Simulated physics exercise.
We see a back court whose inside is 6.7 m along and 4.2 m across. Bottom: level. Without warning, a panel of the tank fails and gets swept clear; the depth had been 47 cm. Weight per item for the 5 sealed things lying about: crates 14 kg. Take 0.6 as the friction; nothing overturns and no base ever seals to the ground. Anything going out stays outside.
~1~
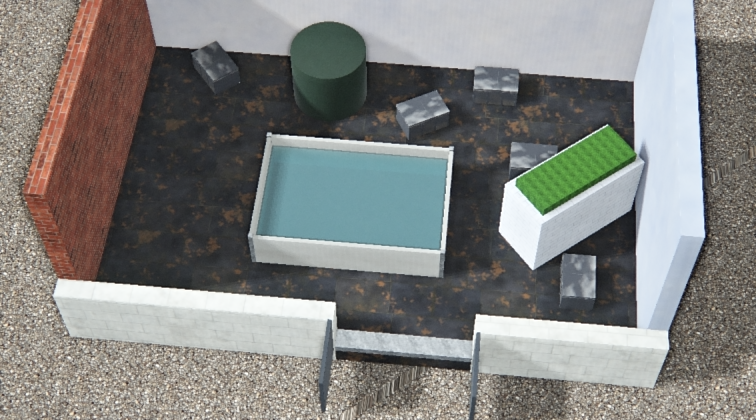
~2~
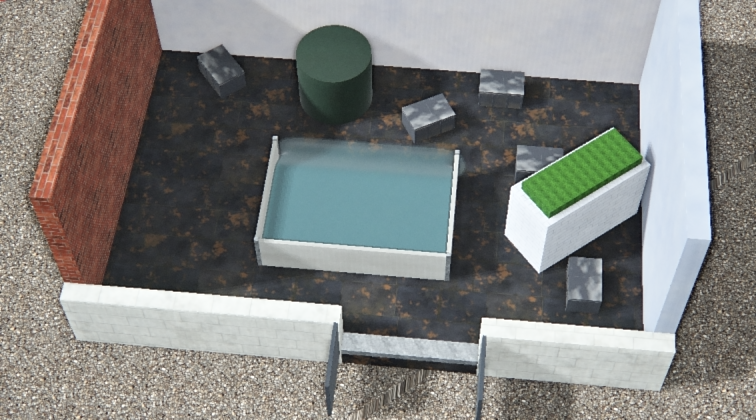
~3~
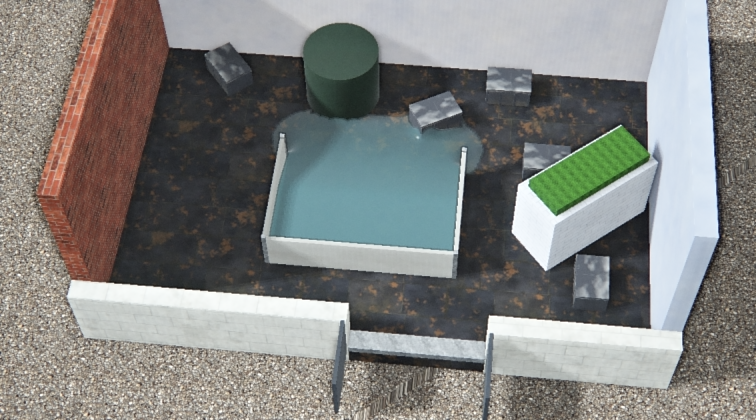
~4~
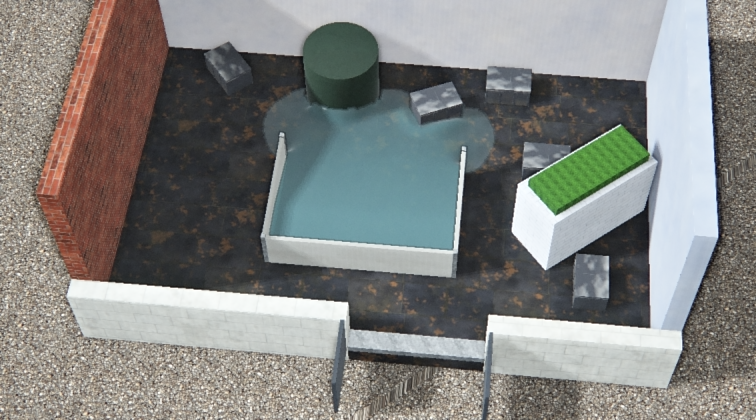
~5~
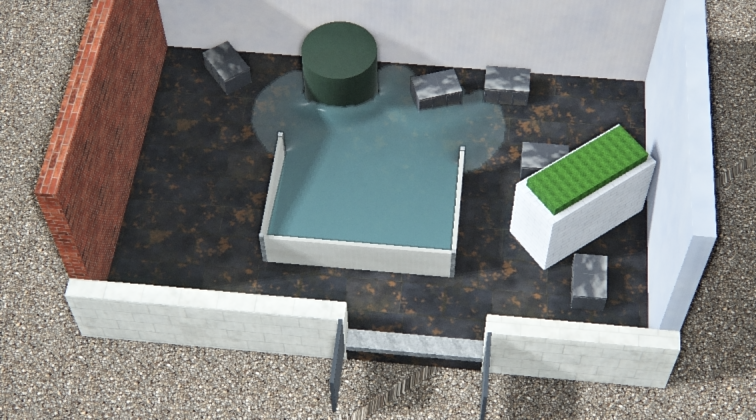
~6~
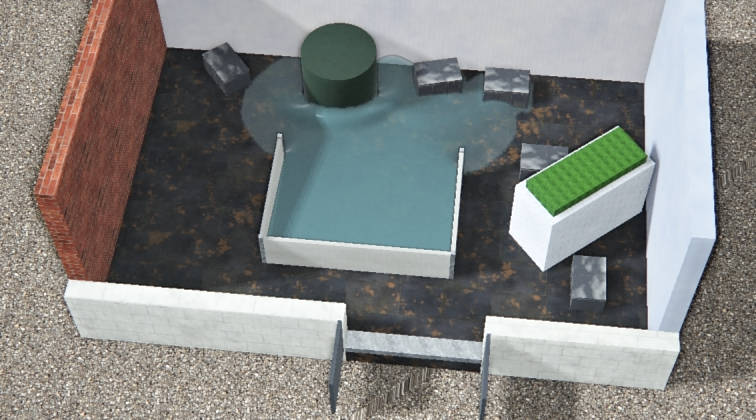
In a walled back court with a dark mottled floor, a white-sided tank of blue-green water loses its far panel. Water spreads out from that side, around the dark green cylinder and toward the back wall, pushing one grey crate backward while the crate near the front right stays put.
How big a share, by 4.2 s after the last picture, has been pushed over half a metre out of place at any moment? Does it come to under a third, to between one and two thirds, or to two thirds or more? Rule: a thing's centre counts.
Two thirds or more.
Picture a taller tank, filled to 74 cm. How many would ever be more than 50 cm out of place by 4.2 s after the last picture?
So the tally would be 4.
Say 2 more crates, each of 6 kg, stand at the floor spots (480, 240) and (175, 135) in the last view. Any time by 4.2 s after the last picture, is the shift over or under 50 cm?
Result in order: Not exceeded; exceeded.
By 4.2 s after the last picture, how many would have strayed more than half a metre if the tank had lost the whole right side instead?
That gives 2 of them.
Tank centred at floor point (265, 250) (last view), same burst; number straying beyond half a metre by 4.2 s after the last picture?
Count: 3.
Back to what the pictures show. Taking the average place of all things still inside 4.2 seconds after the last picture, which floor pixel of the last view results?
Centre of the remaining things: Roughly (475, 199).
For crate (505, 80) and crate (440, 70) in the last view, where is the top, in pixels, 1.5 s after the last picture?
Estimated pixels: (599, 86) and (520, 76).
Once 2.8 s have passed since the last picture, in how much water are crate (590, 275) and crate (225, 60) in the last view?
0 and 12 cm.
Then, 0.4 s after the last picture 1 of 5 are over 50 cm from their spots; 1 afloat.
Then, 1.5 s after the last picture 3 of 5 are over 50 cm from their spots; 3 afloat.
Then, 2.8 s after the last picture 3 of 5 are over 50 cm from their spots; 3 afloat.
Then, 4.2 s after the last picture 4 of 5 are over 50 cm from their spots, and 4 have been at some point; 2 afloat.
